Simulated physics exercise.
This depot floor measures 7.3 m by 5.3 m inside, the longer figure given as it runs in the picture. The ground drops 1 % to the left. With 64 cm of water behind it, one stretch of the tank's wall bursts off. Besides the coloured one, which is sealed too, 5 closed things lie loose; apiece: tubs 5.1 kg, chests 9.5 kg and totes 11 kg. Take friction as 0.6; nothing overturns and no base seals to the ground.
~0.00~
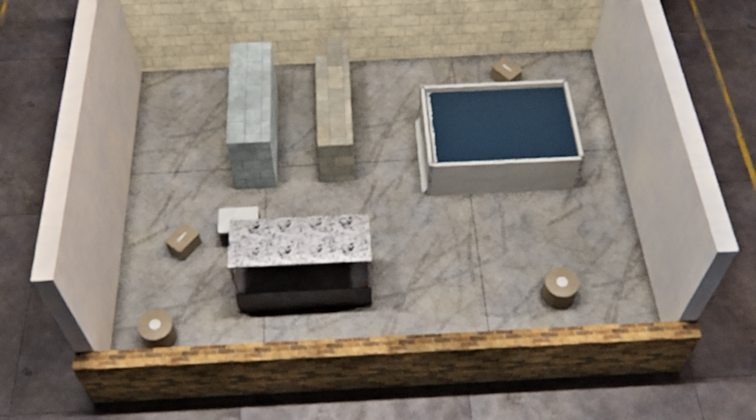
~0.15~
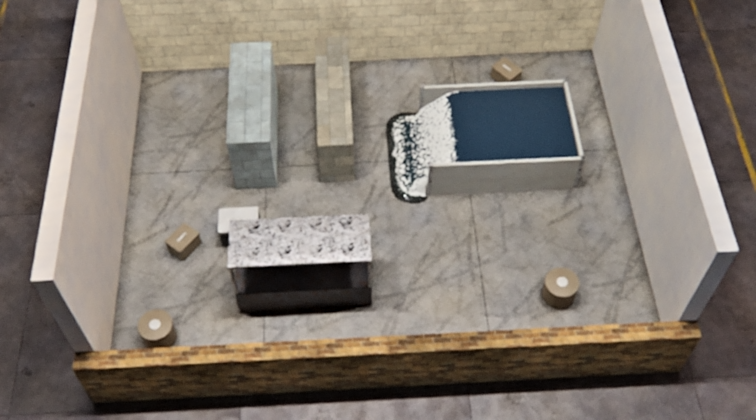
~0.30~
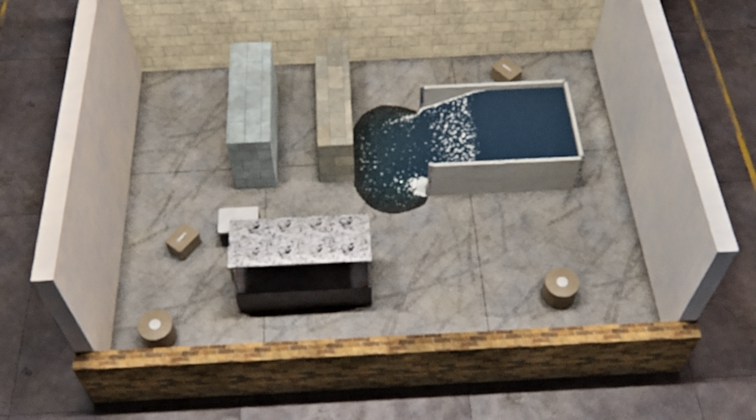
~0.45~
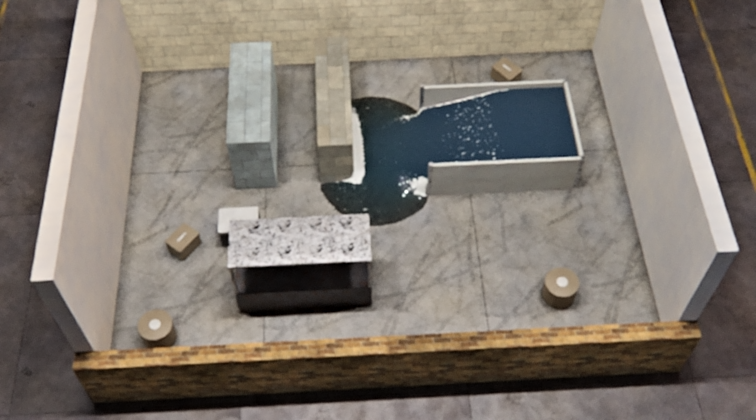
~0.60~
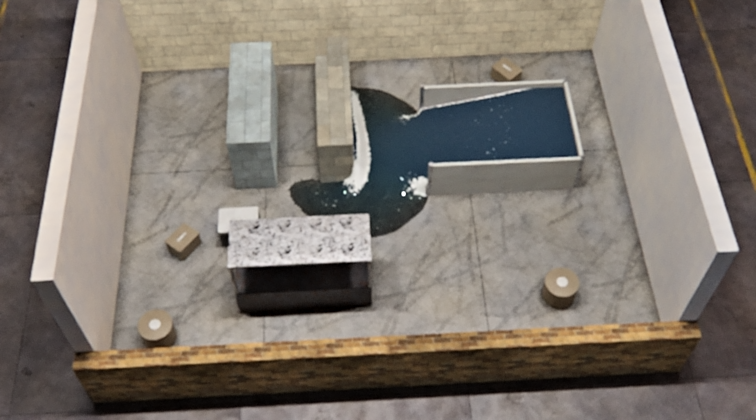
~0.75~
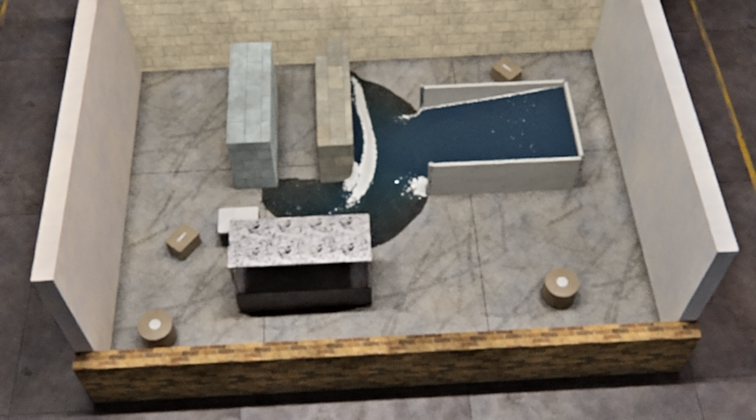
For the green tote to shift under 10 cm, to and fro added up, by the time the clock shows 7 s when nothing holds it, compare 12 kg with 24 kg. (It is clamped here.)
I expect that neither load is enough.
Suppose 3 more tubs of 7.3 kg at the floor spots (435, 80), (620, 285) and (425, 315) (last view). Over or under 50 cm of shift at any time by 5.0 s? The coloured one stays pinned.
In turn: Past it, short of it, over.
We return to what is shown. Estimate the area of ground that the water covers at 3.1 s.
Roughly 25 m2.
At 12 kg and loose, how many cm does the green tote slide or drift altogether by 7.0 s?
About 350 cm.
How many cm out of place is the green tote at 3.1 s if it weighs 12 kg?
Roughly 250 cm.
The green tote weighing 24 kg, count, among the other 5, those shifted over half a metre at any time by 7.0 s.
That makes 4.
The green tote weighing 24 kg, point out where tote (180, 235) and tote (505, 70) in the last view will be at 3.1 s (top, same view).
Around (135, 187) and (547, 78).
After 1.4 s the green tote would be 10 cm from its start with 12 kg and 10 cm from its start with 24 kg; 10 cm of water round it then.
After 3.1 s the green tote would be 258 cm from its start with 12 kg and 215 cm from its start with 24 kg; 6 cm of water round it then.
After 4.9 s the green tote would be 274 cm from its start with 12 kg and 231 cm from its start with 24 kg; 7 cm of water round it then.
After 7.0 s the green tote would be 283 cm from its start with 12 kg and 231 cm from its start with 24 kg; 8 cm of water round it then.
